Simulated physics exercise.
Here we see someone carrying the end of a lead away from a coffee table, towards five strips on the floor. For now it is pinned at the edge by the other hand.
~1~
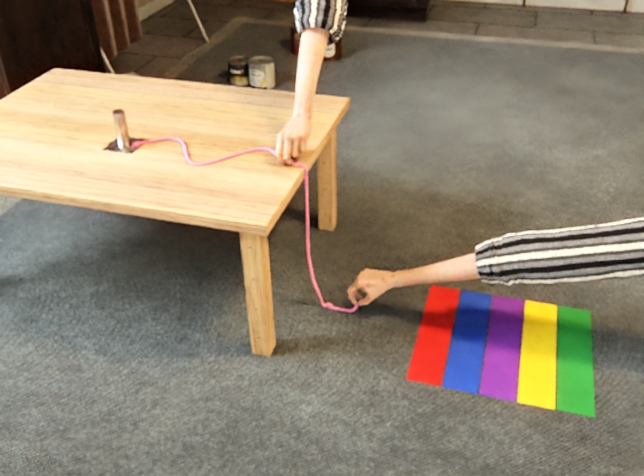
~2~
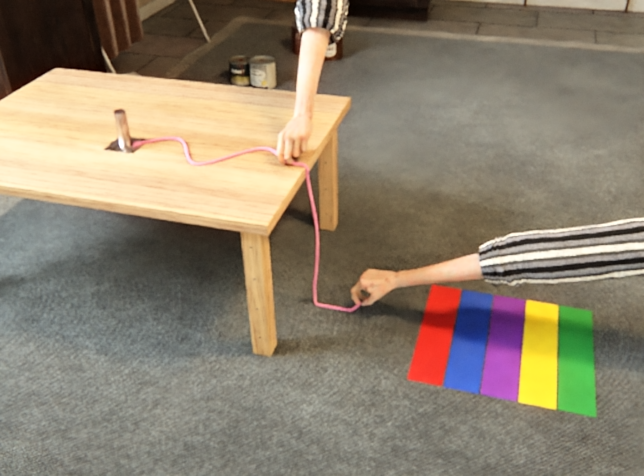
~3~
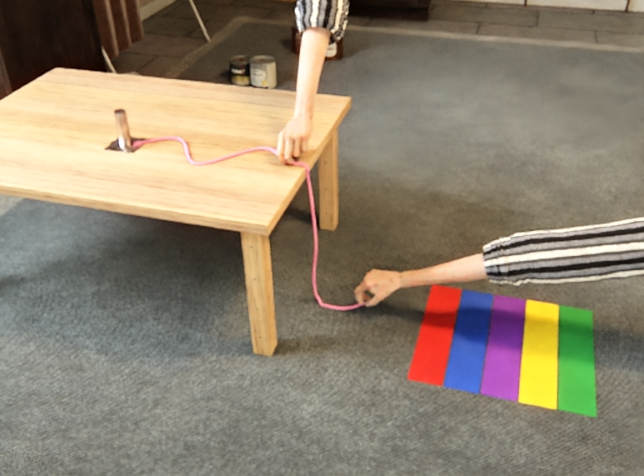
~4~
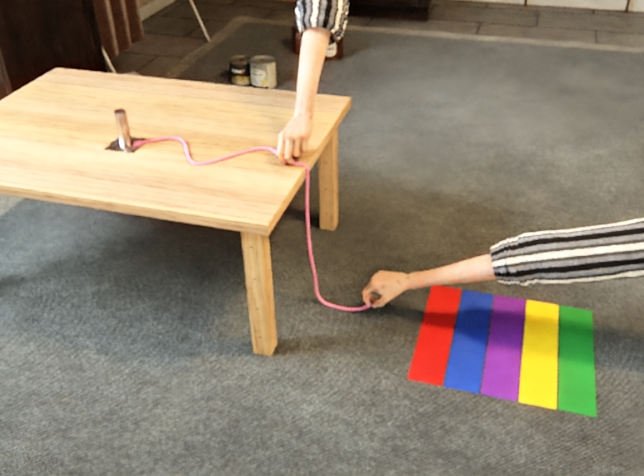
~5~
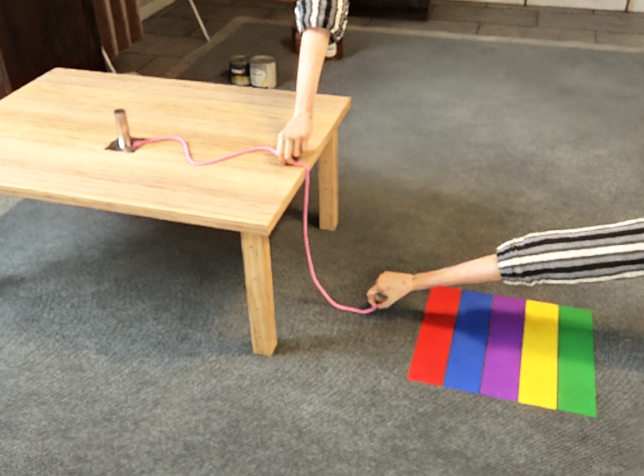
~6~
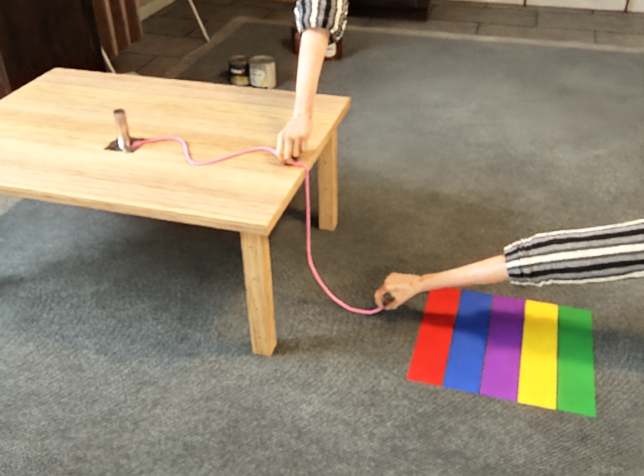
Beside a wooden coffee table on a grey carpet, one hand pinned a pink cord at the table's edge while another slowly drew its end a little to the right, towards five coloured strips.
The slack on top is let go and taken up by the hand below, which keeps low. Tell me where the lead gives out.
It gives out over the yellow strip.
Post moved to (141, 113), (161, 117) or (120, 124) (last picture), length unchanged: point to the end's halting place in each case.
Try by try, around (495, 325), (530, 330) and (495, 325).
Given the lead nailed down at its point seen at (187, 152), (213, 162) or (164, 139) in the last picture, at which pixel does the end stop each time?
In order of the tries: About (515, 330), about (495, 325), about (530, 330).
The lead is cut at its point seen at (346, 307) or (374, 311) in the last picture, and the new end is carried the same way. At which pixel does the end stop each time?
Case by case it comes to about (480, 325) and then about (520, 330).
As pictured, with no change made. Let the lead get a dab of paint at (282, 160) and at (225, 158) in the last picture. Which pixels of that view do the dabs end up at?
Well, the first one sits at (330, 189), and the second one sits at (262, 161).
Soon after, end near (482, 324); over blue.
Then, end near (518, 330); over purple.
At full stretch, end near (539, 334); over yellow. It gets as far as the yellow strip.
